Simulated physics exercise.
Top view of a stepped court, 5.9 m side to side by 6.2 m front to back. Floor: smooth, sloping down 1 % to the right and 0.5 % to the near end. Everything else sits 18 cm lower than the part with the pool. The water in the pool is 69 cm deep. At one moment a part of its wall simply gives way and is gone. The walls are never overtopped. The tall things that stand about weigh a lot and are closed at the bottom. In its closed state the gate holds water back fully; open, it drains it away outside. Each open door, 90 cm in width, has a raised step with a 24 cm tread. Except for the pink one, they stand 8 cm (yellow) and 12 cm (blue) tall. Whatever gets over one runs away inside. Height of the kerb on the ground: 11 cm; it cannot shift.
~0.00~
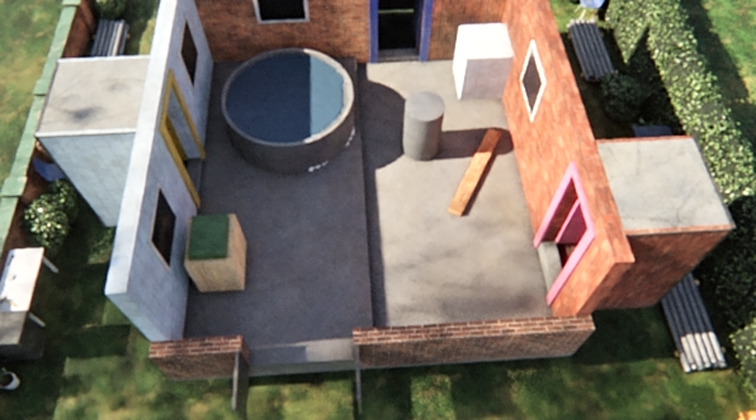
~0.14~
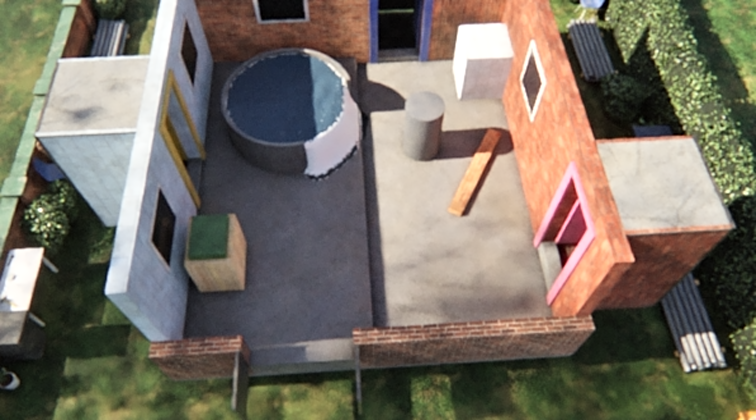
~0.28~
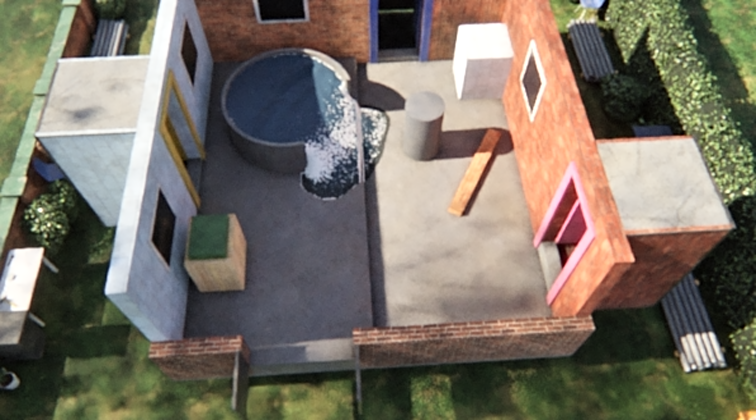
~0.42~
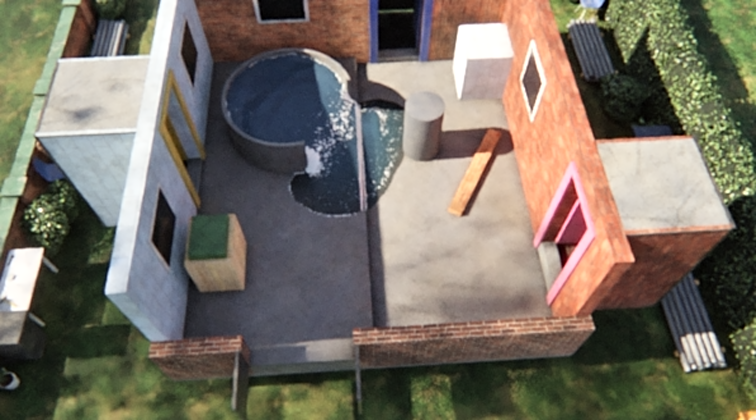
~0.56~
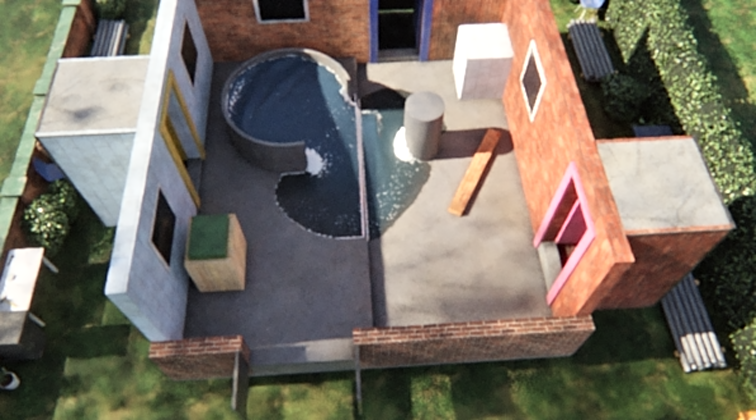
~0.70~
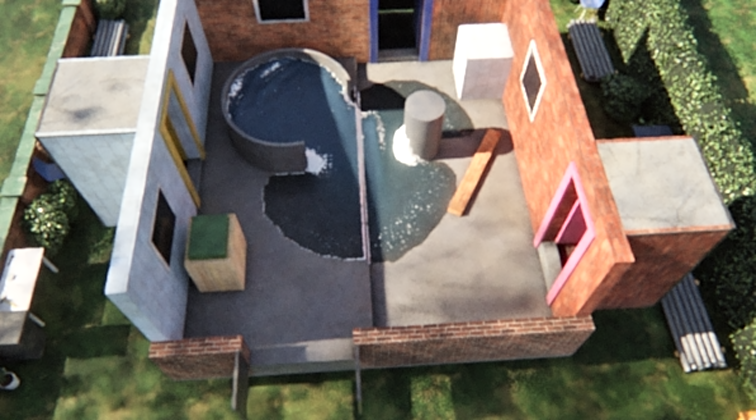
The clip shows a round pool of still water in a walled court; part of its wall disappears at the lower right, and water pours through the gap, spreading across the grey floor and around a cylinder to the right.
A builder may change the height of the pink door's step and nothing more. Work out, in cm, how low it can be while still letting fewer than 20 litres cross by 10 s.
No lower than about 23 cm.
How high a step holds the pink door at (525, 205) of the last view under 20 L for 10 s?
16 cm.
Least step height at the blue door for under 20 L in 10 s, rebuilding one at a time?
At blue, roughly 10.5 cm.
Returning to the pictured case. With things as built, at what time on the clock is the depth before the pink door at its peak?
Approximately 3.2 s.
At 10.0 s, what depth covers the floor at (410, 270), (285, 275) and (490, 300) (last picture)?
About 17, 1 and 13 cm.
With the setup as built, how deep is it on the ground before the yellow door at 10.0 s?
About 0.0 cm.
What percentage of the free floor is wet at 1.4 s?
About 50 per cent.
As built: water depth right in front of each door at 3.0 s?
Yellow 0, blue 8, pink 27 cm.
After 1.4 s water covers 50 % of the floor, deepest (49 cm) near (396, 145); 1 cm at the pink door, 0 litres in over its 25 cm step.
After 3.0 s water covers 60 % of the floor, deepest (36 cm) near (526, 326); 27 cm at the pink door, 3 litres in over its 25 cm step.
After 10.0 s water covers 55 % of the floor, deepest (18 cm) near (490, 66); 16 cm at the pink door, 11 litres in over its 25 cm step.
At the pink door as built, the water arrived by 1.4 s and peaked near 30 cm at 3.2 s.
Run again over the same 10 s with other heights there, 46 litres in over 19 cm, 10 litres over 25.5 cm. The limit of 20 litres is kept from about 23 cm up.
